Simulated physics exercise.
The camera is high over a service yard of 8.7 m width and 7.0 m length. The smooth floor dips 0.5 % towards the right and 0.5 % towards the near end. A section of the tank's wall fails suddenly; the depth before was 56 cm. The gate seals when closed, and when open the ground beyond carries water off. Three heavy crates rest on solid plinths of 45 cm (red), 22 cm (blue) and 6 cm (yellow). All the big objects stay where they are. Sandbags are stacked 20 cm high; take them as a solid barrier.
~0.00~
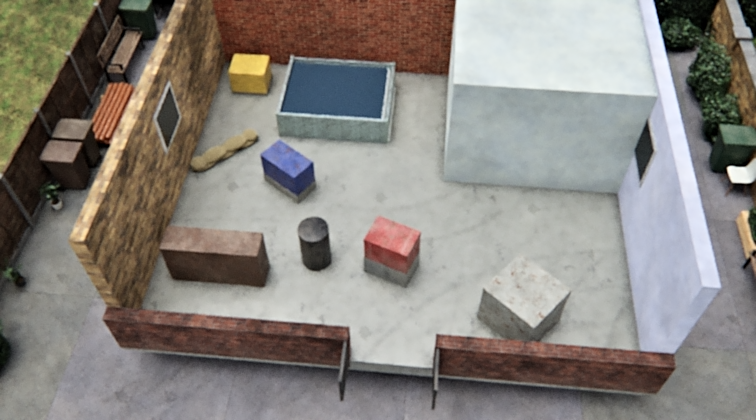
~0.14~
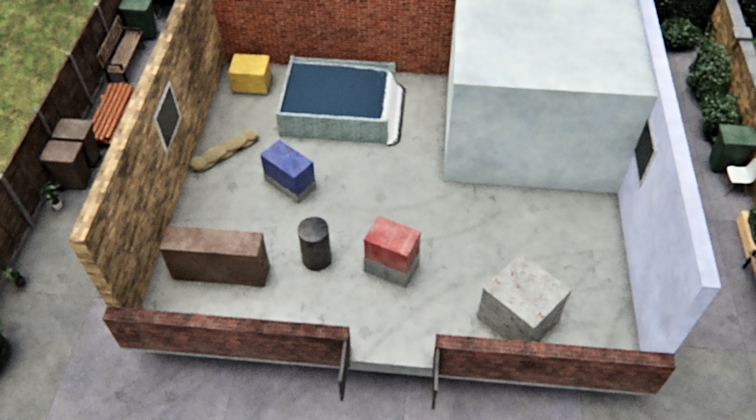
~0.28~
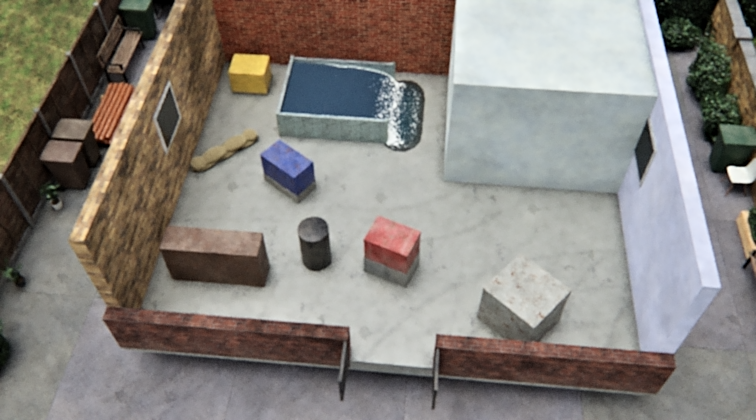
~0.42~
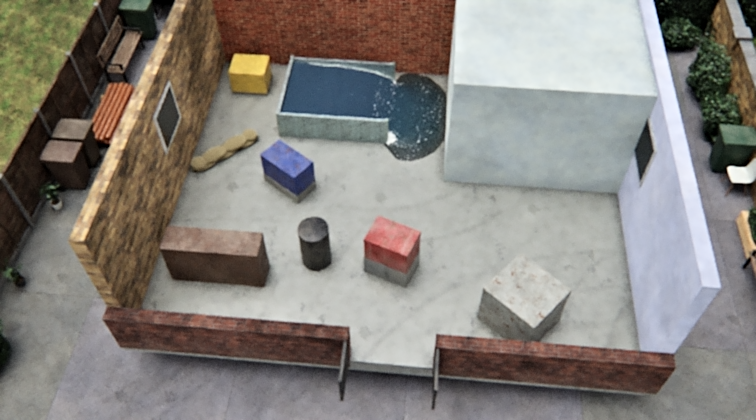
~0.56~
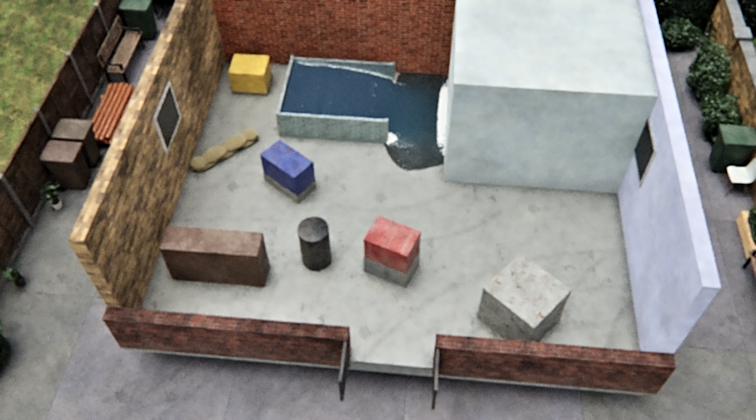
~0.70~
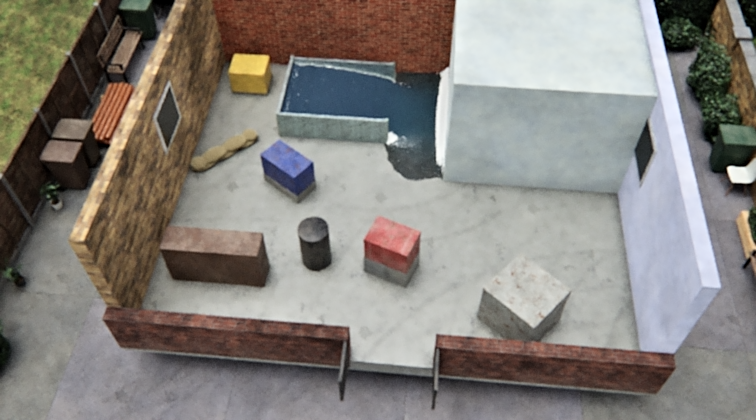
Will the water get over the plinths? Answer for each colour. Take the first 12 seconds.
The red crate keeps dry; the blue crate keeps dry; the yellow crate is soaked.
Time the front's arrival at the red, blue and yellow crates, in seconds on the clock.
Arrival: Red 1.8 s, blue 3.0 s, yellow 2.4 s.
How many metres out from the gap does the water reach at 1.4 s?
About 3.2 m.
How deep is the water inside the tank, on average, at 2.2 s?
Some 20 cm.
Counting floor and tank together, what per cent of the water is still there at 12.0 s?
Some 92 per cent remains.
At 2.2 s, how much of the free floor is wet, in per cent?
Near 20 per cent is wet.
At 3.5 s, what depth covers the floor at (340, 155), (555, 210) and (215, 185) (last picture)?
Roughly 0, 0 and 0 cm, in turn.
After 1.4 s water covers 10 % of the floor and is deepest (44 cm) near (441, 81); red plinth not reached, blue plinth not reached, yellow plinth not reached.
After 2.2 s water covers 20 % of the floor and is deepest (41 cm) near (441, 81); red plinth reached, blue plinth not reached, yellow plinth not reached.
After 3.5 s water covers 40 % of the floor and is deepest (37 cm) near (234, 62); red plinth reached, blue plinth reached, yellow plinth reached.
After 7.0 s water covers 80 % of the floor and is deepest (12 cm) near (204, 128); red plinth reached, blue plinth reached, yellow plinth reached.
After 12.0 s water covers 95 % of the floor and is deepest (9 cm) near (246, 73); highest at the red plinth 21 cm, highest at the blue plinth 7 cm, highest at the yellow plinth 14 cm.
